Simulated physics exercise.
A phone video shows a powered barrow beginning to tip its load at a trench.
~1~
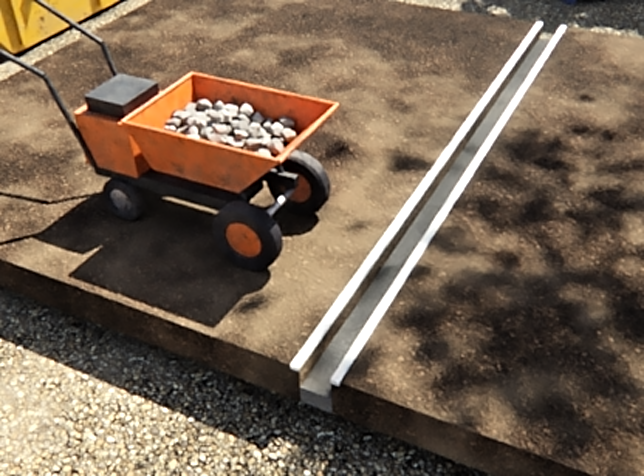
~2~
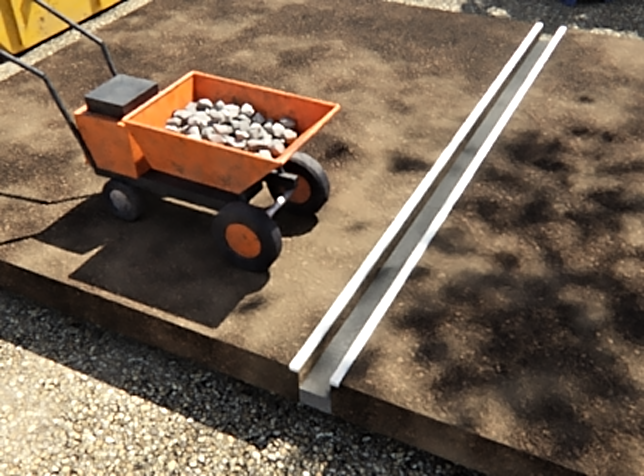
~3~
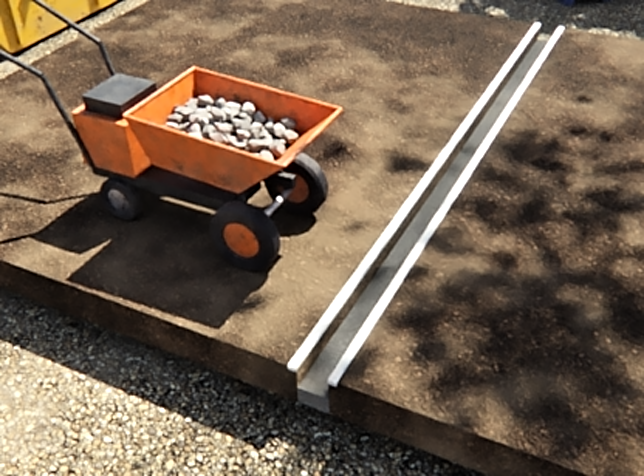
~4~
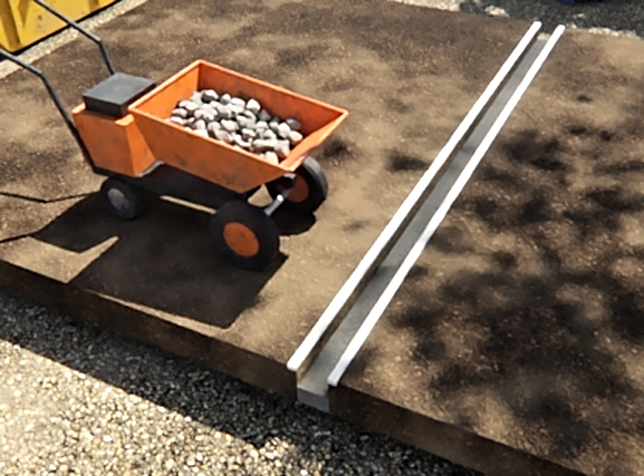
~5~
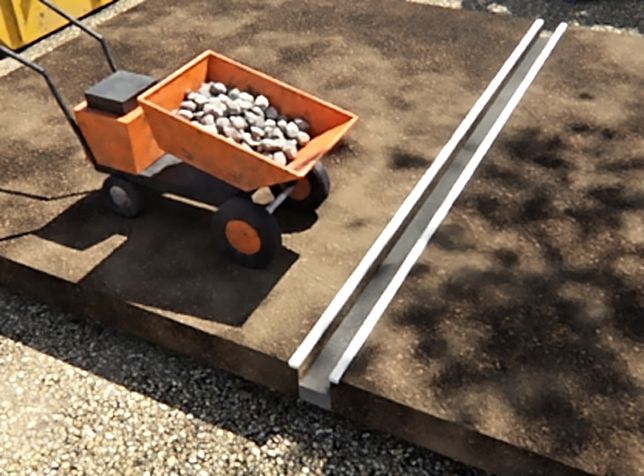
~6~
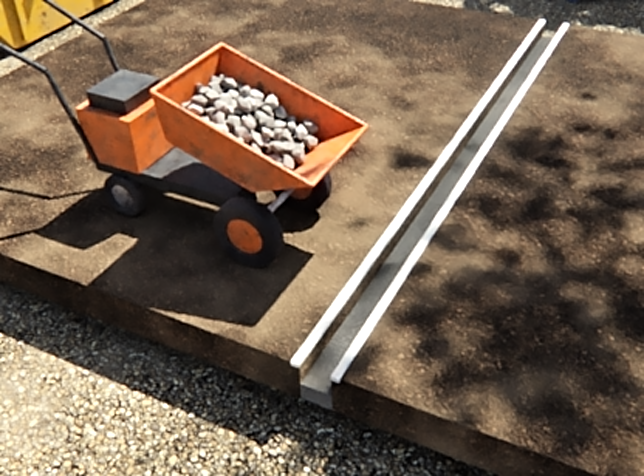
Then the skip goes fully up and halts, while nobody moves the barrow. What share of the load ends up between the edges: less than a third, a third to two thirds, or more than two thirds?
The trench ends up with a part from a third to two thirds.
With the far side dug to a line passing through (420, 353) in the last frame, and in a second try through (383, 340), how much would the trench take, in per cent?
About 100 and 80 per cent.
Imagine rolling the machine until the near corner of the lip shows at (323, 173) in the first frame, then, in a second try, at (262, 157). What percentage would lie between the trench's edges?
0 and 50 percent, in that order.
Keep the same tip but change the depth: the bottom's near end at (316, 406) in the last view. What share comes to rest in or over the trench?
70 %.
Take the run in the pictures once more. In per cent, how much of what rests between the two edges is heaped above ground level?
Around 35 per cent.
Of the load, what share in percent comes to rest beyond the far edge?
Call it some 35 percent of the pieces.
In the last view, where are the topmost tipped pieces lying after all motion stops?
At about (402, 260).
Shortly afterwards, skip tipped steeply; the whole lot in the skip.
Next, skip tipped steeply; near two thirds in the skip; near a quarter in or heaped over the trench; a little beyond it; only a few falling.
Some moments later, skip tipped right over; a little in the skip; only a few short of the trench; near half in or heaped over the trench; near a third beyond it.
In the end, skip tipped right over; a little in the skip; only a few short of the trench; near half in or heaped over the trench; near a third beyond it.
